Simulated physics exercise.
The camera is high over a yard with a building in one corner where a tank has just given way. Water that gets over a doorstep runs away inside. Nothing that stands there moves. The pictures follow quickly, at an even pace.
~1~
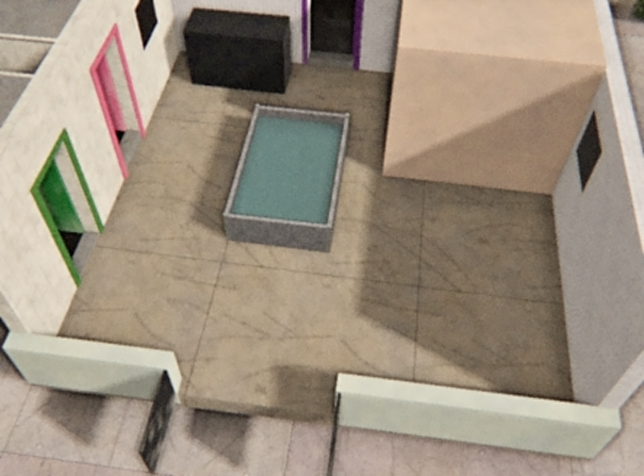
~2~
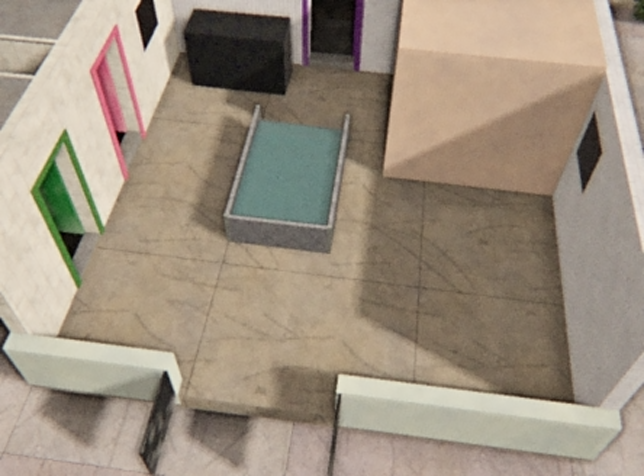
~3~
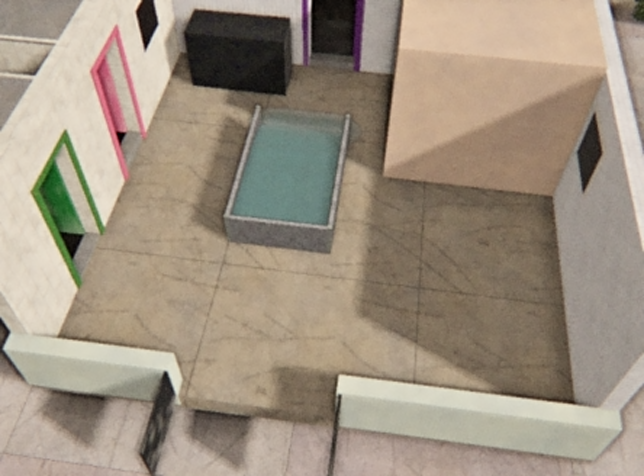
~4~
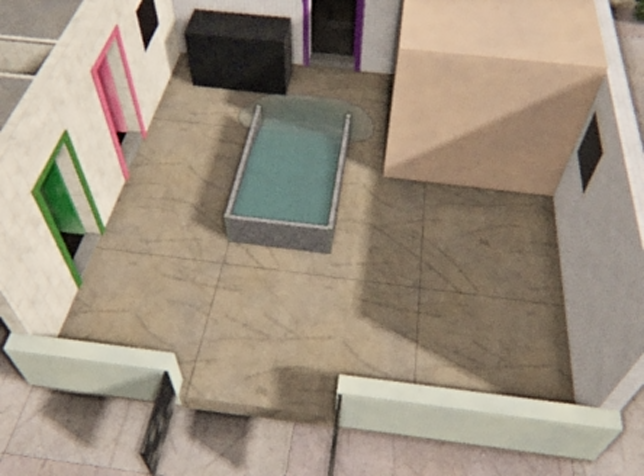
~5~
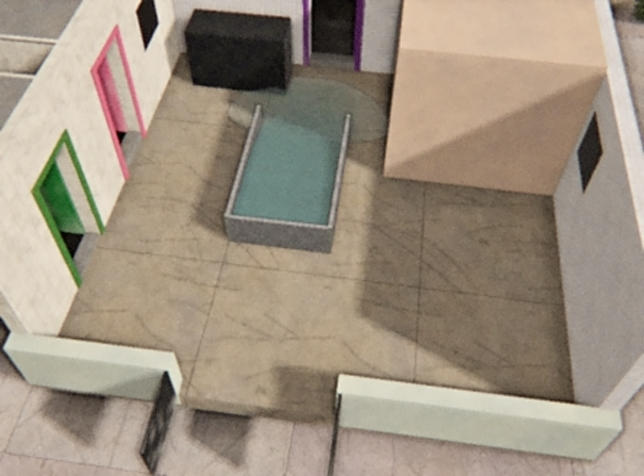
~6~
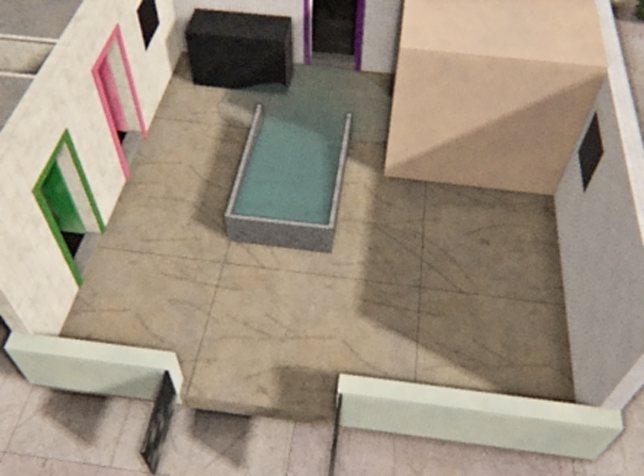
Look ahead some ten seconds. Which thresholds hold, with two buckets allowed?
In the end: The green door stays under that; the pink door stays under that; the purple door takes more than that.
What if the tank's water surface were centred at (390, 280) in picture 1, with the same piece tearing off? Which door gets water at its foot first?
I say the one in purple.
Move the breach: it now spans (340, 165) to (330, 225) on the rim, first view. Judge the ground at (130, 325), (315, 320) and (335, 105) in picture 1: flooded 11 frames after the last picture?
In turn: Dry, dry, dry.
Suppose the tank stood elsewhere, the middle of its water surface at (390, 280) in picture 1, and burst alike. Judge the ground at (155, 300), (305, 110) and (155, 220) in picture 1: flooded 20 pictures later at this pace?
As listed: Clear, flooded, free of water.
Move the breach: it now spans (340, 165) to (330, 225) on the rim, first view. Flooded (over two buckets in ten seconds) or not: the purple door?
One by one: Purple door stays under.
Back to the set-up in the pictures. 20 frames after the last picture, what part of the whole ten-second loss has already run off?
Roughly 60 per cent.
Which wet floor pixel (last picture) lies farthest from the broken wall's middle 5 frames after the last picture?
Around (178, 84).
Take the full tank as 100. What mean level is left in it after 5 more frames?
Near 62 in a hundred.
A moment on, water covers 15 % of the floor; the green door not reached, the pink door not reached, the purple door over two buckets in.
Next, water covers 20 % of the floor; the green door not reached, the pink door not reached, the purple door far over two buckets in.
Then, water covers 30 % of the floor; the green door not reached, the pink door wet at the sill, nothing in, the purple door far over two buckets in.
Later, water covers 65 % of the floor; the green door wet at the sill, nothing in, the pink door wet at the sill, nothing in, the purple door far over two buckets in.
In the end, water covers 80 % of the floor; the green door wet at the sill, nothing in, the pink door wet at the sill, nothing in, the purple door far over two buckets in.
